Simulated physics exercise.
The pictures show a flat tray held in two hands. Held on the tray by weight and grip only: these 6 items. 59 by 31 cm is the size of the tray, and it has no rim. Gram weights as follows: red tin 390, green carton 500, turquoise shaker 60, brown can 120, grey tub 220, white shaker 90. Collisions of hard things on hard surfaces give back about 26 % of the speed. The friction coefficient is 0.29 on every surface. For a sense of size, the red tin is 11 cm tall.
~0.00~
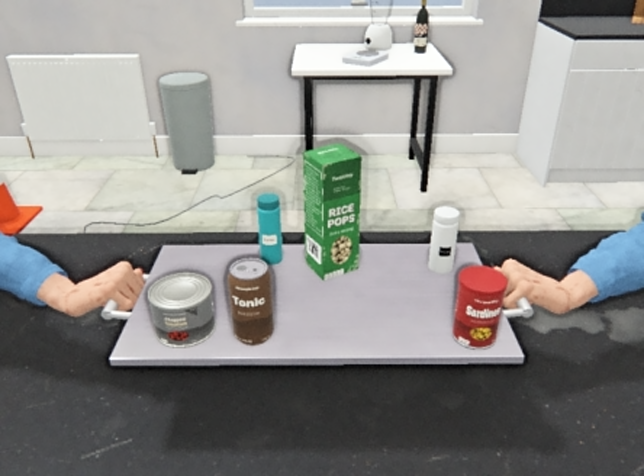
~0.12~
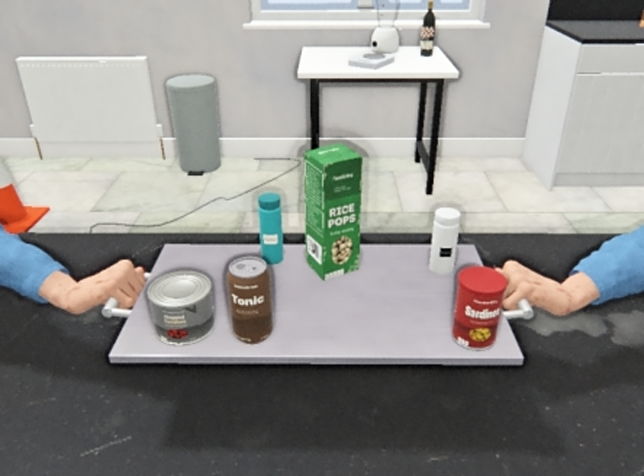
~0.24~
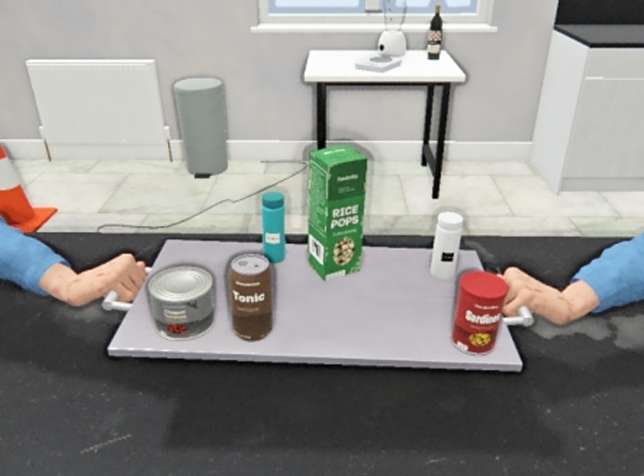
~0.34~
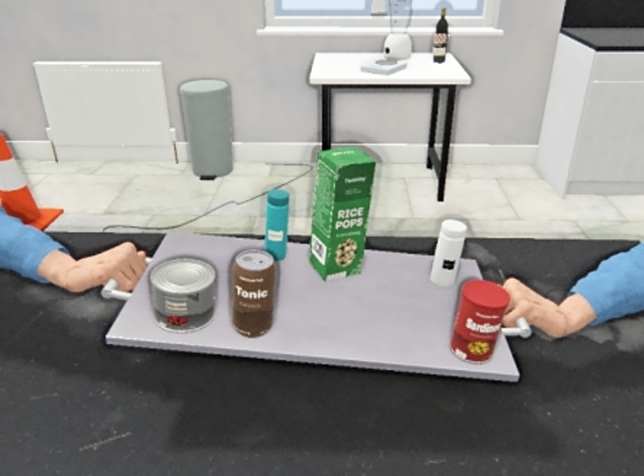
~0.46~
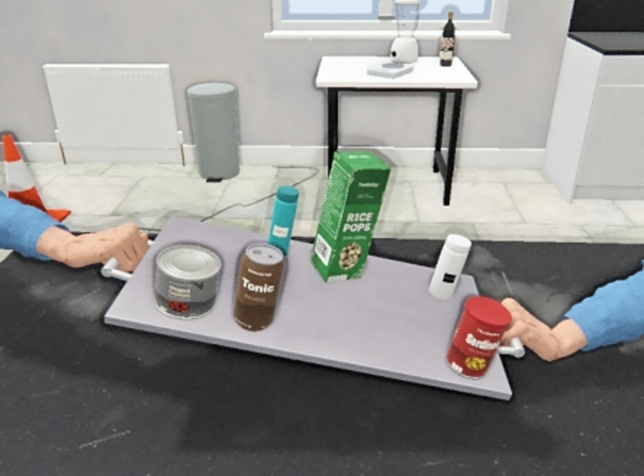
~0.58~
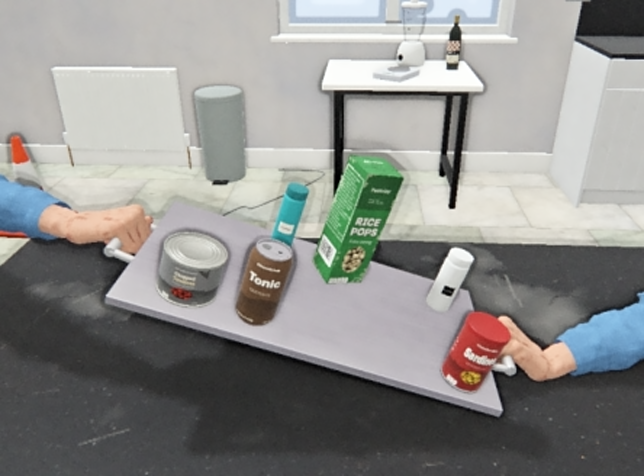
The clip shows two hands holding a rimless tray with a grey tub, brown can, turquoise shaker, green carton, white shaker and red tin; the tray starts level, then tilts steadily right edge down, the items leaning with it.
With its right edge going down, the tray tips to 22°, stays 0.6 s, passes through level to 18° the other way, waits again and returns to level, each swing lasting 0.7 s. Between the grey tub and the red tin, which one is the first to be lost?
It is the second of the pair.
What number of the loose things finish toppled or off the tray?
5 of them.
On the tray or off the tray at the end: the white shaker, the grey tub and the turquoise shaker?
Well, the white shaker does come off, the grey tub does not come off, and the turquoise shaker does come off.
Around 1.18 s, tilt 22°, right edge down; red tin and white shaker now off the tray; grey tub shifted 18 cm near (306, 302); green carton shifted 22 cm.
Around 1.68 s, tilt 9°, right edge down; green carton, turquoise shaker and brown can now off the tray; grey tub shifted 48 cm near (492, 334).
Around 2.38 s, tilt 18°, left edge down; grey tub shifted 45 cm near (465, 267).
Finally (3.9 s), off the tray, red tin, green carton, turquoise shaker, brown can and white shaker; not toppled but over 5 cm from the start, grey tub. Final places as that camera would see them, grey tub near (334, 305), red tin near (572, 447). Grey tub was never lost; red tin went at 0.98 s.
